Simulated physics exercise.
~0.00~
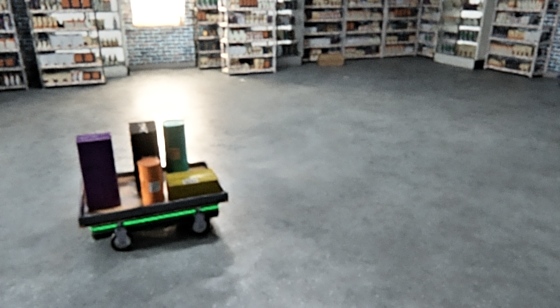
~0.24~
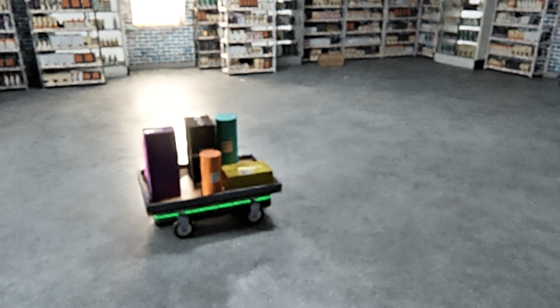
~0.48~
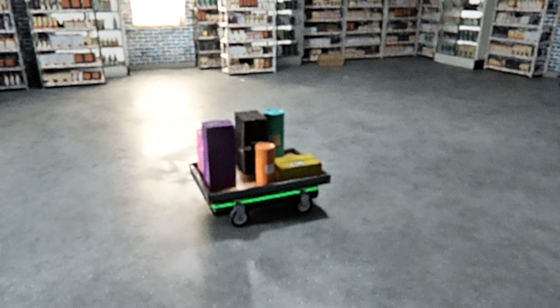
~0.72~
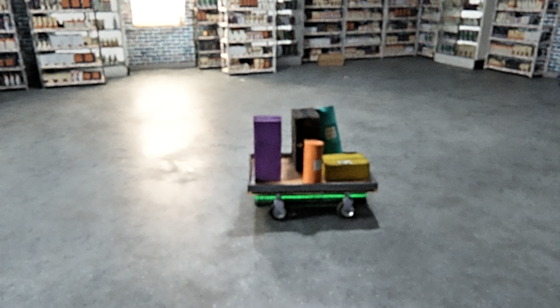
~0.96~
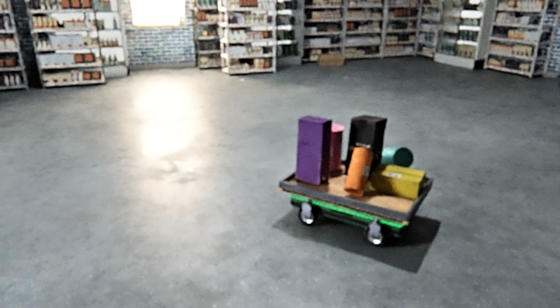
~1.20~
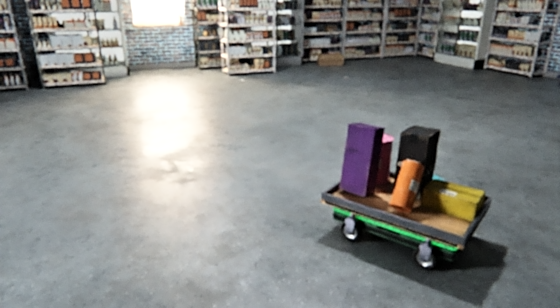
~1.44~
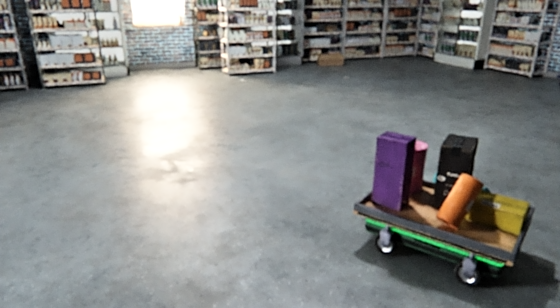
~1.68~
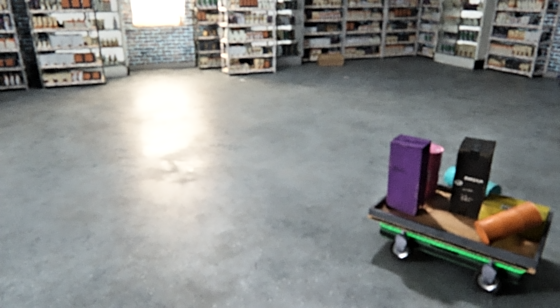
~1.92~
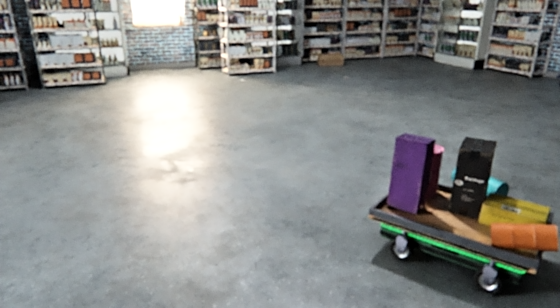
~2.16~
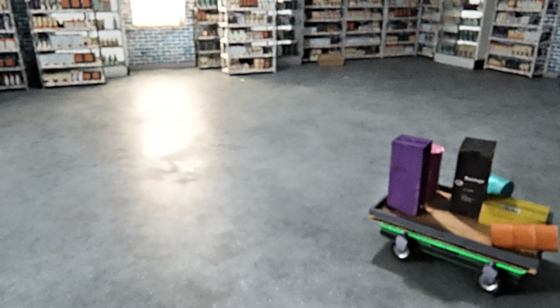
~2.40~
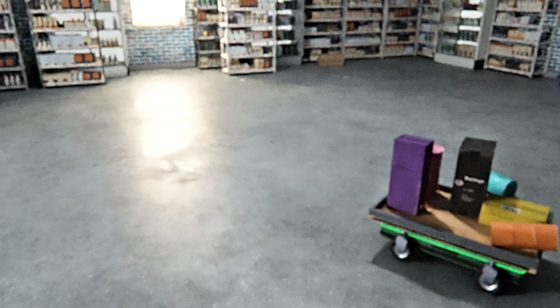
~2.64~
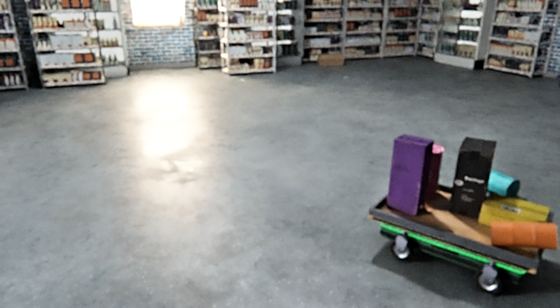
The video shows a flat cart carrying upright boxes and canisters rolling rightward across a store floor and turning toward the viewer as the turquoise and orange canisters tip over. It stops at right, the purple, black and yellow boxes and pink canister still aboard, untoppled.
